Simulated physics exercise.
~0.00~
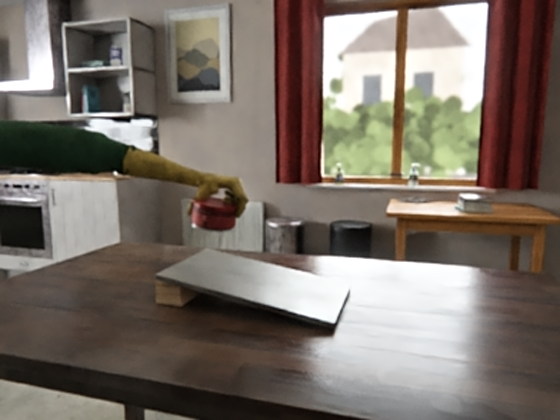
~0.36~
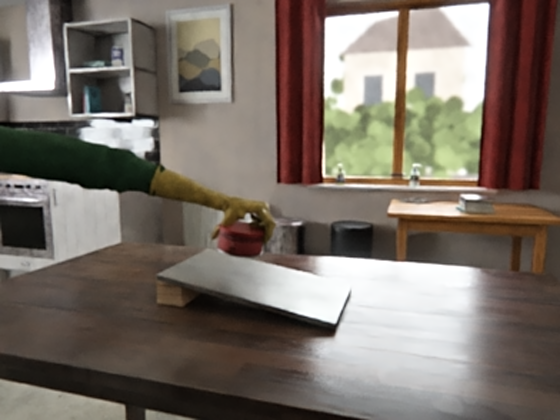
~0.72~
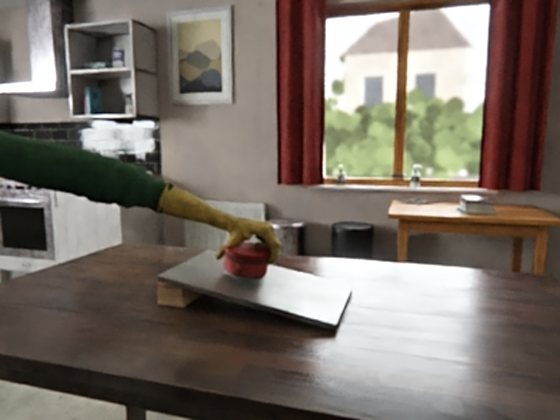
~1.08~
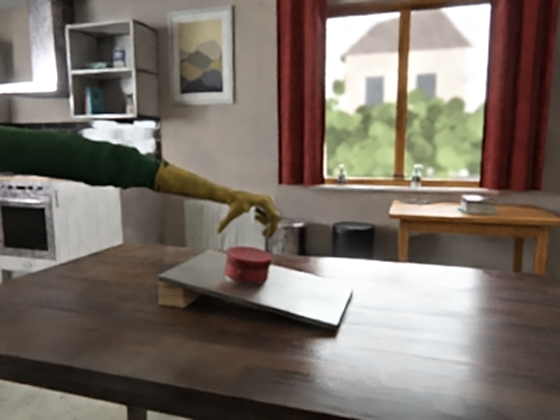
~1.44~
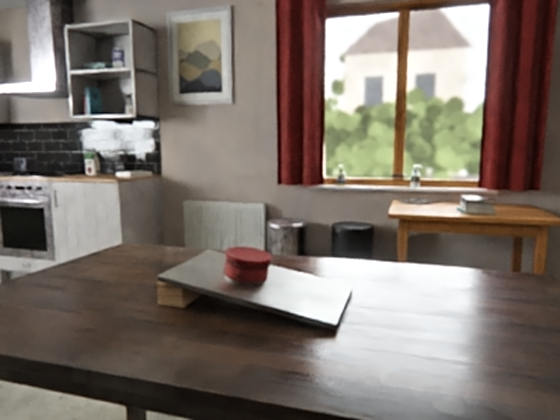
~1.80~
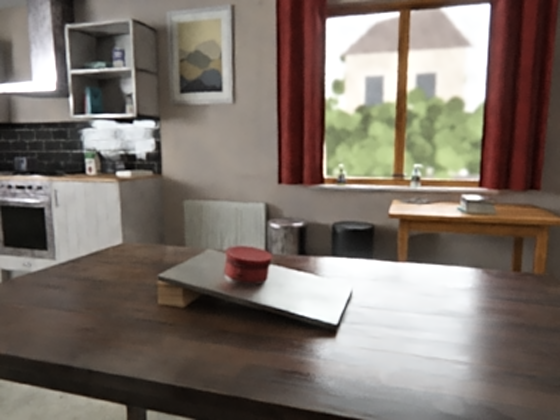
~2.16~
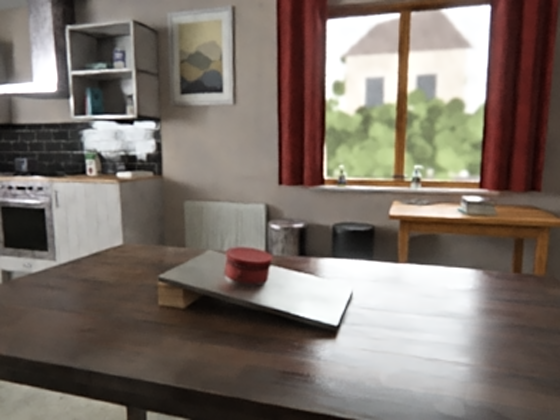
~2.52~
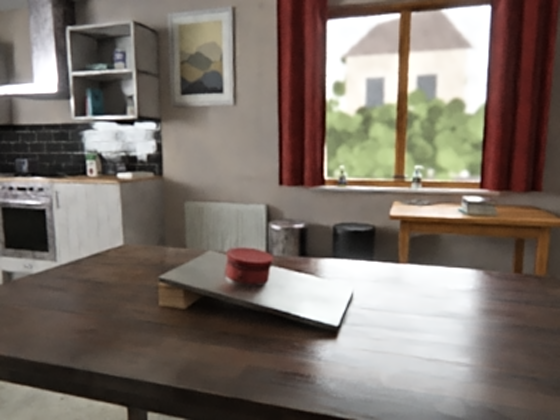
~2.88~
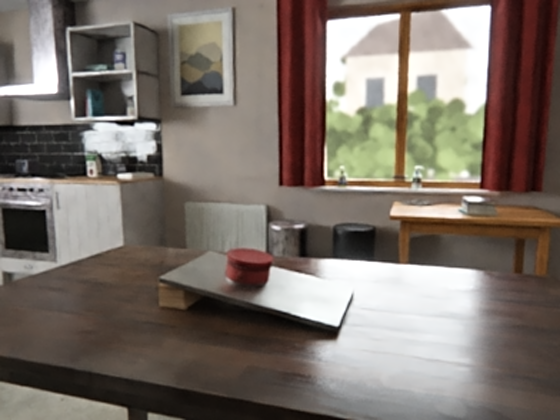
A kitchen and dining room is seen from across a dark wooden table, the view swaying slightly. On the table a grey board rests on a small wooden block at its left end, sloping down to the right. Behind stand white cabinets and an oven on the left, a framed picture, and a red-curtained window above a small wooden table. An arm in a green sleeve and yellow glove reaches in from the left, carrying a red tub rightward and lowering it onto the board. The hand lets go and withdraws, and the tub stays at rest on the slope.
